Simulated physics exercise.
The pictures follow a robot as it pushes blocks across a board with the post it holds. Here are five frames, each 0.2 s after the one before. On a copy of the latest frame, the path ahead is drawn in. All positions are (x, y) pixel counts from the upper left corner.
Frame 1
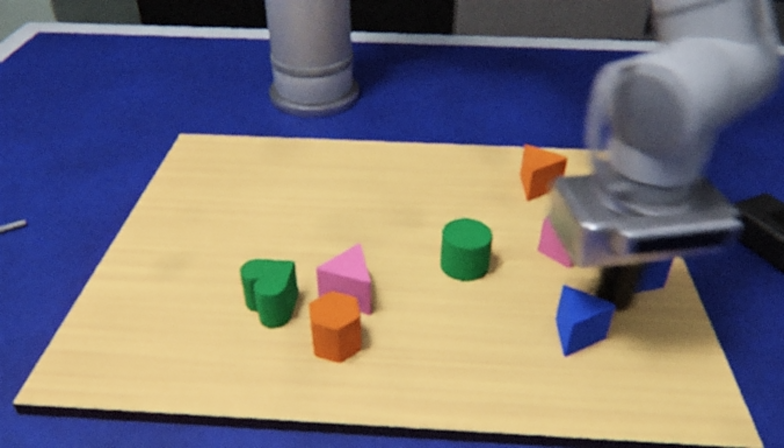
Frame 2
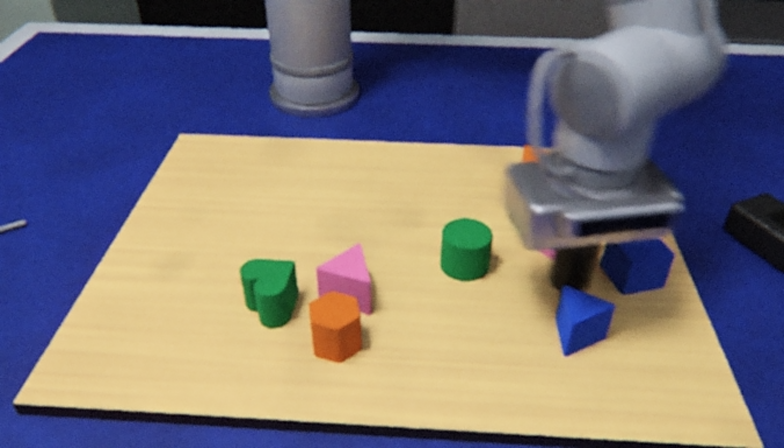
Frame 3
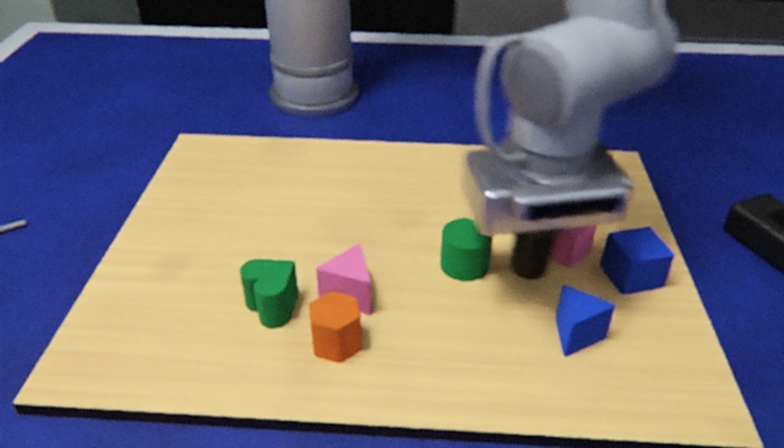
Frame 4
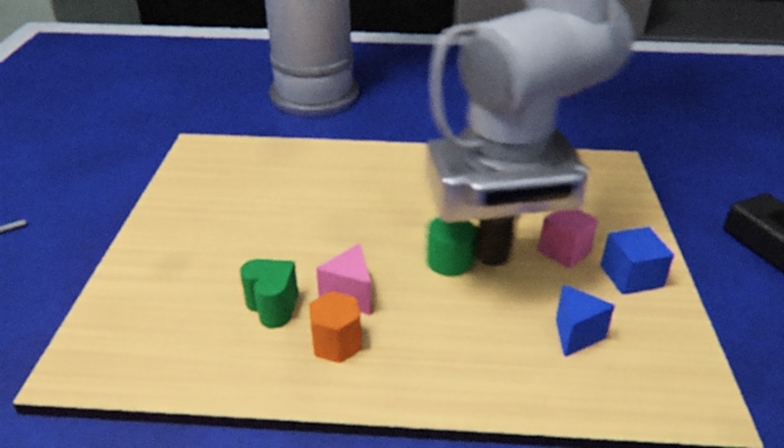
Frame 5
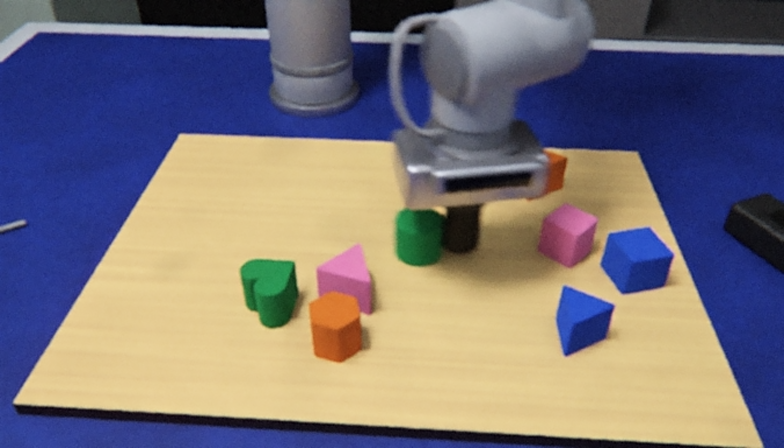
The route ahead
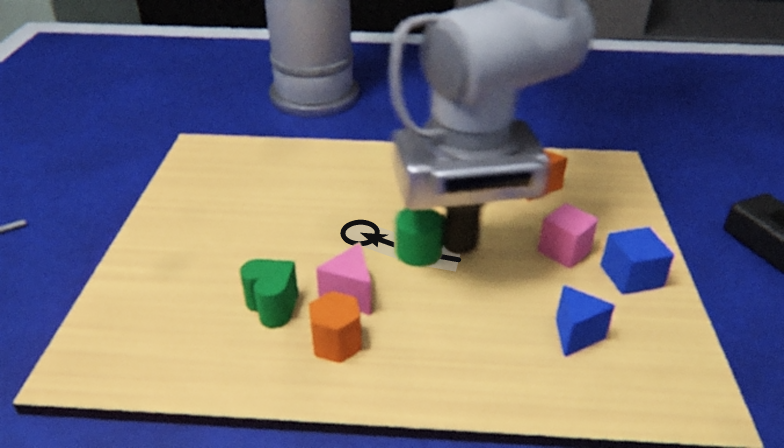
A robot arm moves left across the board and pushes the green cylinder slightly left.
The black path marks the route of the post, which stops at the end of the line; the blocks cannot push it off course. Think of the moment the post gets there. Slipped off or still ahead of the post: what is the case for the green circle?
It stays on the post's front.
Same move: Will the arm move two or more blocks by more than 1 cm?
My answer is no.
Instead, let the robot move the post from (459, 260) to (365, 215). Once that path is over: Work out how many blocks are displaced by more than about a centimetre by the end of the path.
It displaces one.
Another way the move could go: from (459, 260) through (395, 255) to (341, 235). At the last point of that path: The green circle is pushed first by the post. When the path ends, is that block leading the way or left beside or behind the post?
I predict the post still has it in front.
The line goes from (459, 260) via (423, 253) and (391, 244), ending at (360, 233).
On the path given first. One third of the way, post (422, 237); green circle (382, 211).
Two thirds of the way, post (390, 228); green circle (350, 204).
At the end, post (360, 218); pink three-sided block unmoved; green circle (318, 197).
